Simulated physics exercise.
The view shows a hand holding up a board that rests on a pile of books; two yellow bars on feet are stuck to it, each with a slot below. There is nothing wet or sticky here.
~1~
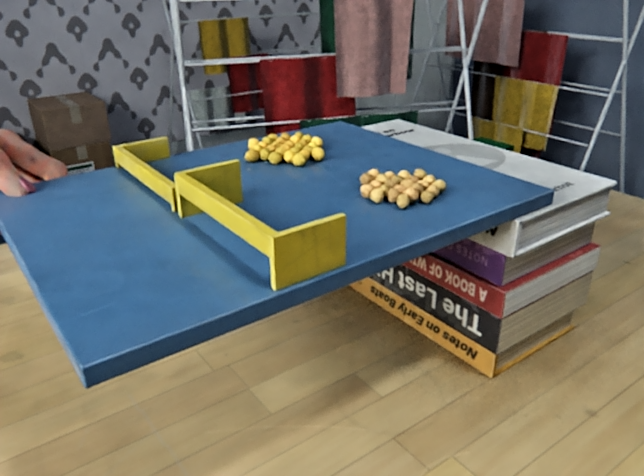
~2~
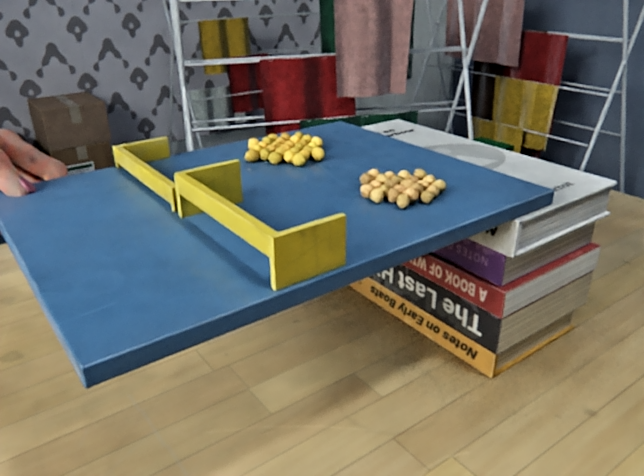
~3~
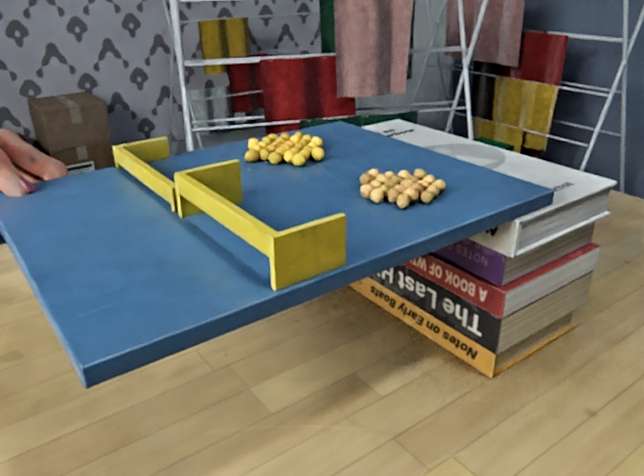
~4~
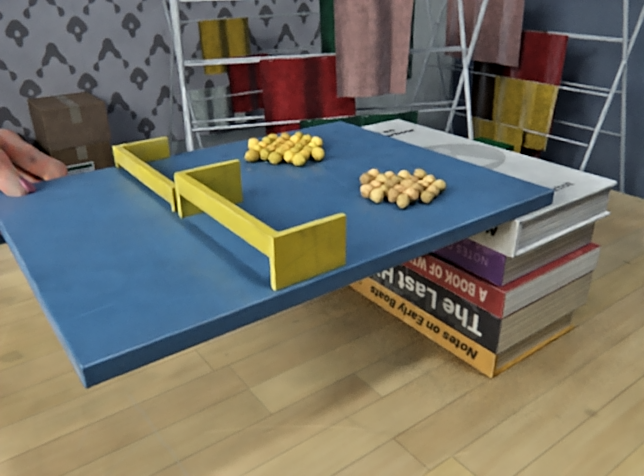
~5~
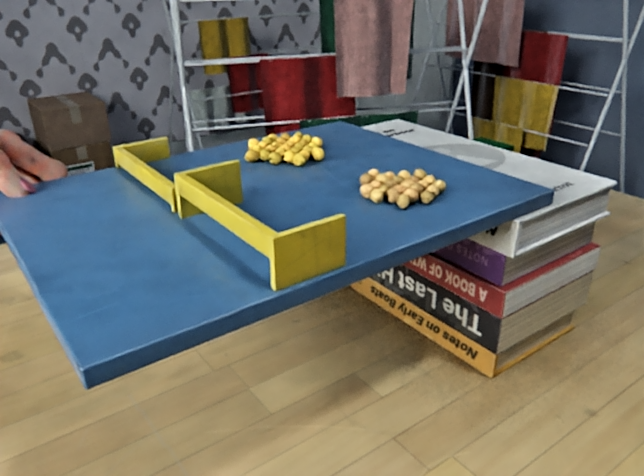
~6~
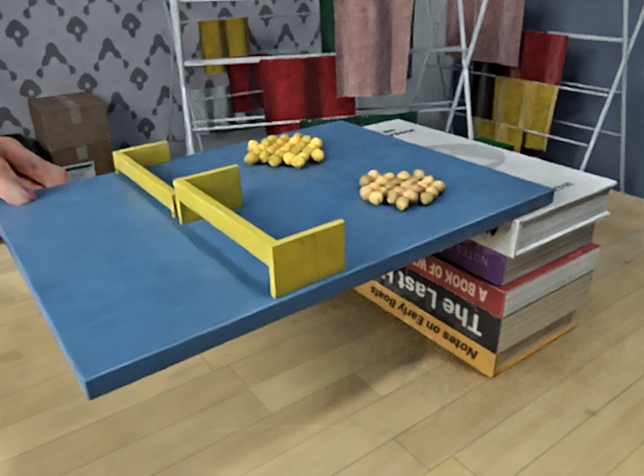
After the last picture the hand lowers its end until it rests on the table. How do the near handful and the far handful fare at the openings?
In short, near handful gets past, far handful held back.
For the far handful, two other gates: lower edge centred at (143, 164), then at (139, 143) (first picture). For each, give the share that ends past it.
Try one: 100 %, try two: 100 %.
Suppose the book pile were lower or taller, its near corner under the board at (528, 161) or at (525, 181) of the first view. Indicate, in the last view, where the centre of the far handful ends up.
(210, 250) and (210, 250).
Then, 0.36 s later than the last frame, board sloping at 10°; near handful where it was; far handful where it was.
Then, 0.81 s later than the last frame, board sloping at 21°; near handful on its way down; far handful on its way down.
Then, 1.29 s later than the last frame, board resting at 30°; near handful every one past its gate; far handful has reached its gate.
When it is over, board resting at 30°; near handful every one past its gate; far handful gathered behind its gate.
